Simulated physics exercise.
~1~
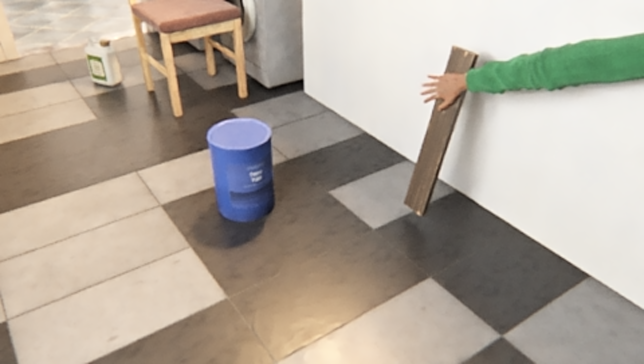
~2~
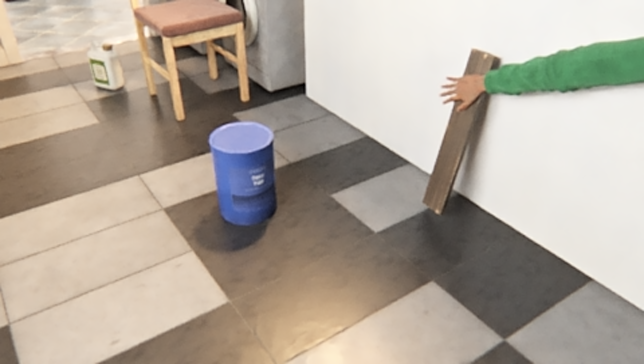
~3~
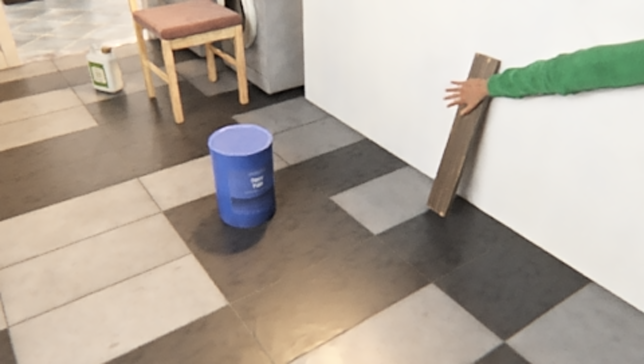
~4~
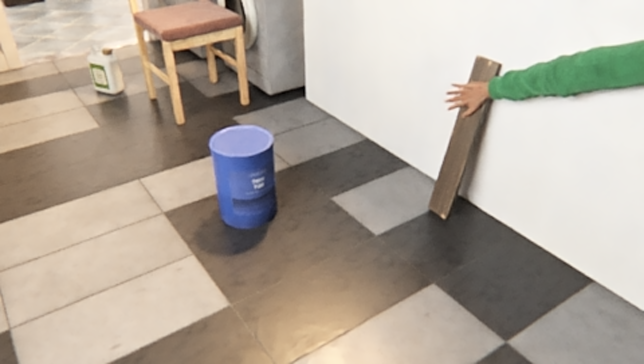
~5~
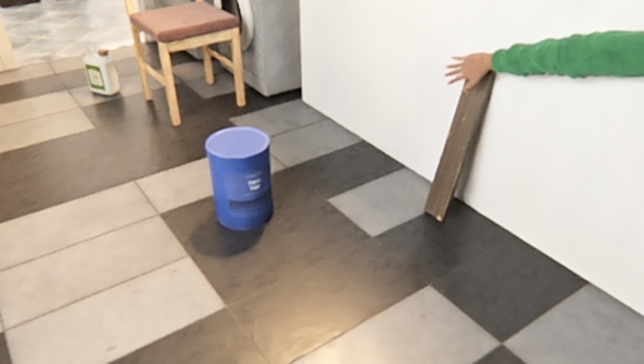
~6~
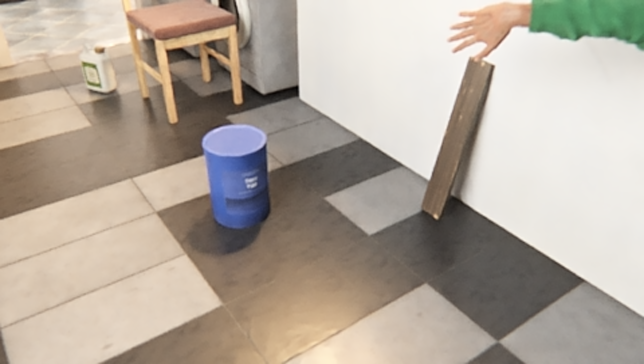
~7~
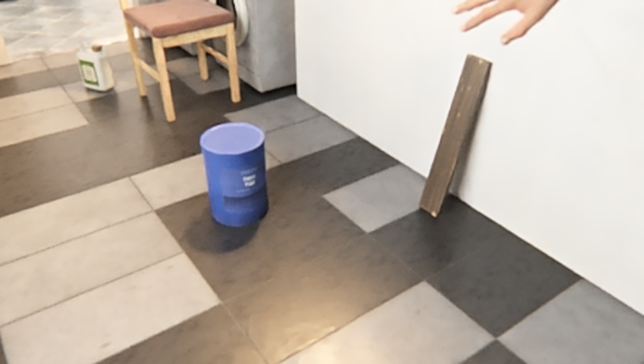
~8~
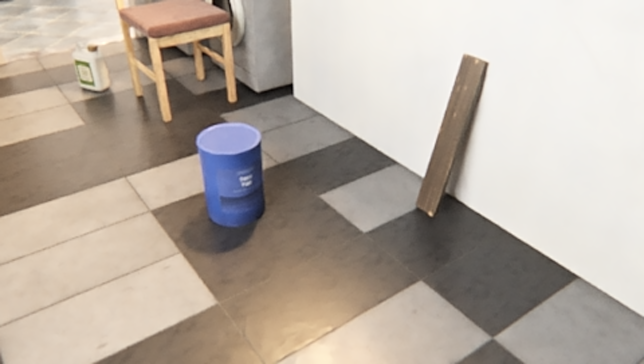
Against a bare white wall, a hand leans a dark plank, lets go, and it stays up.
